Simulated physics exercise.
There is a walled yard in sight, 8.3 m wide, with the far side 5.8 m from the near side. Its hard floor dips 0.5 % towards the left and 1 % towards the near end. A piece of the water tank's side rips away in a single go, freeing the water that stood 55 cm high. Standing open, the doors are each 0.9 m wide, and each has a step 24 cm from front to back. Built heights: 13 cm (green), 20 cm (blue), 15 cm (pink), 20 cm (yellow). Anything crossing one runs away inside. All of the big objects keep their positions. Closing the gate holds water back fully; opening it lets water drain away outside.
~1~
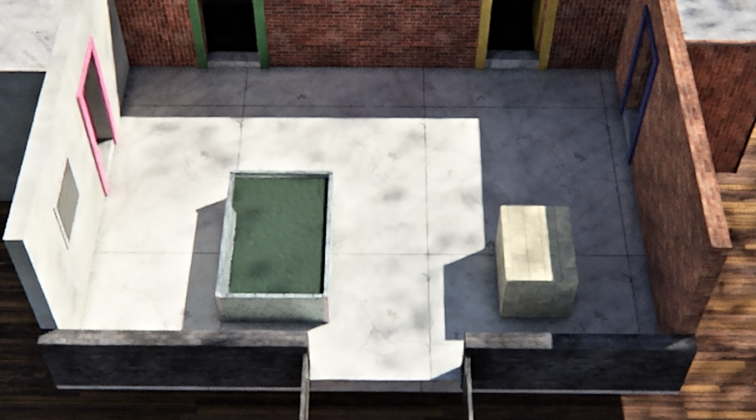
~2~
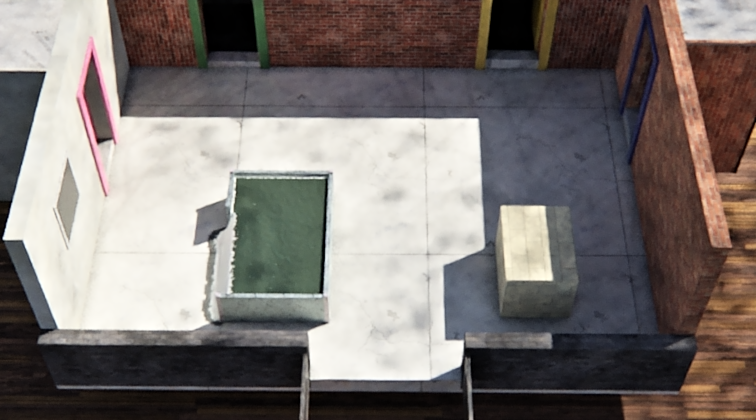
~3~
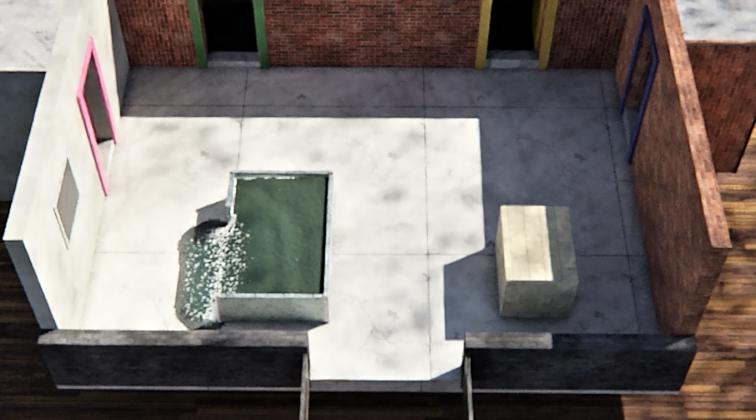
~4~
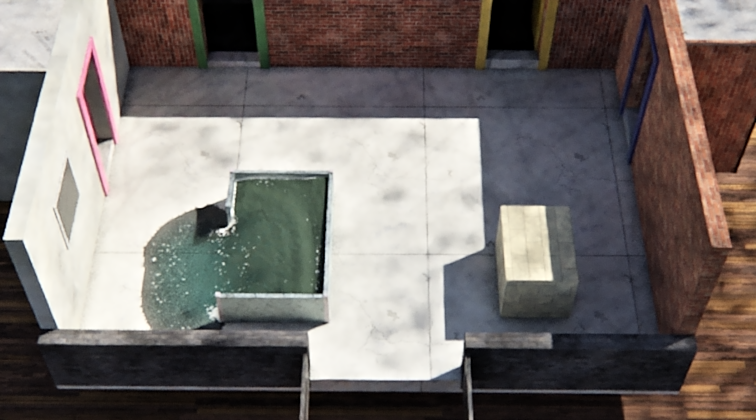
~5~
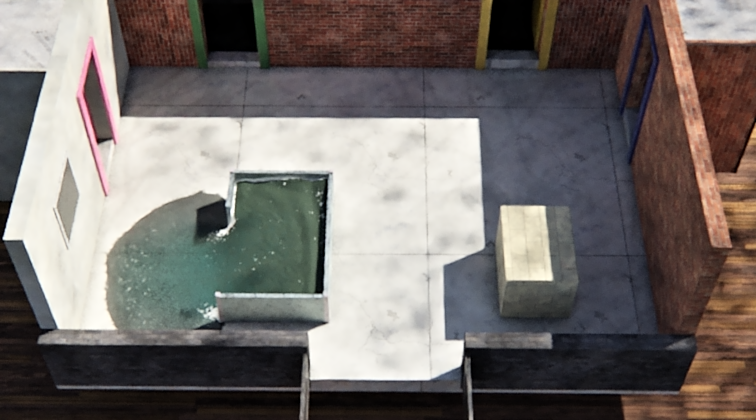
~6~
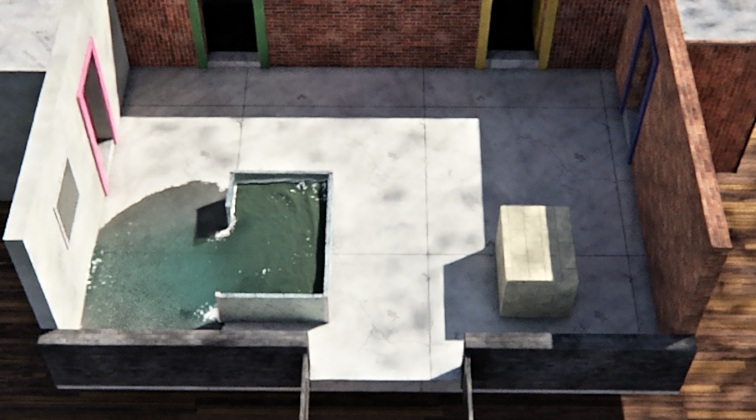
A water tank's left side breaks open, and green water spreads across the yard floor.
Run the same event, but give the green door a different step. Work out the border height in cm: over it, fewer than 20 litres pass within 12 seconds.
Border at about 6.5 cm.
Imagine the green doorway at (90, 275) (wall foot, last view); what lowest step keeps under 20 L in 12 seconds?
Close to 29 cm at the least.
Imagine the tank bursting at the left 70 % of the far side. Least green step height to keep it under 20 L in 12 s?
Then 16 cm.
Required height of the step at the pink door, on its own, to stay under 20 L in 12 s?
Pink would need about 5.5 cm on its own.
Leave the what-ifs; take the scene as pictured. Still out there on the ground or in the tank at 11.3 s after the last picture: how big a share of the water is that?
About 92 in every hundred.
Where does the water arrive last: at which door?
Last: Blue.
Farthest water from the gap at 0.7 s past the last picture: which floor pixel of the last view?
I'd put the front's tip around (112, 165).
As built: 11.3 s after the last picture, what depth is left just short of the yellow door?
It comes to about 1.0 centimetres deep.
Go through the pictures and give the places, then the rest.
The water tank at (277, 234) is whole and still, 55 cm deep; the green door at (229, 23) is dry, in the first picture.
The front is at (215, 251), 0.3 m from the gap at (228, 267); 0.2 m2 of floor is wet, 55 cm left at the back, in the second picture.
The front is at (181, 298), 0.7 m from the gap at (228, 268); 1.0 m2 of floor is wet, 55 cm left at the back, in the third picture.
The gap is at (228, 268), the front 1.2 m out at (149, 261); the back of the water tank holds 51 cm, in the fourth picture.
The gap is at (229, 269), the front 1.8 m out at (112, 267); the back of the water tank holds 47 cm, in the fifth picture.
Water pours out at (229, 269) and has run 2.1 m, to (83, 315); about 5 cm deep outside, 46 cm at the back; 3.0 m in a straight line remain to the green door at (229, 23), in the sixth picture.
Then, 0.7 s after the last picture water covers 15 % of the floor, deepest (48 cm) near (76, 351); it has not reached the green door.
Then, 2.3 s after the last picture water covers 25 % of the floor, deepest (24 cm) near (74, 362); it has not reached the green door.
Then, 11.3 s after the last picture water covers 95 % of the floor, deepest (6 cm) near (74, 362); 3 cm at the green door, 0 litres in over its 13 cm step.
At the green door as built, the water peaked near 13 cm, 3.9 s after the last picture.
With a step of 5.5 cm, 32 litres would have come in within the 12 s; with 7.5 cm, 13 litres. So under 20 litres takes about 6.5 cm.
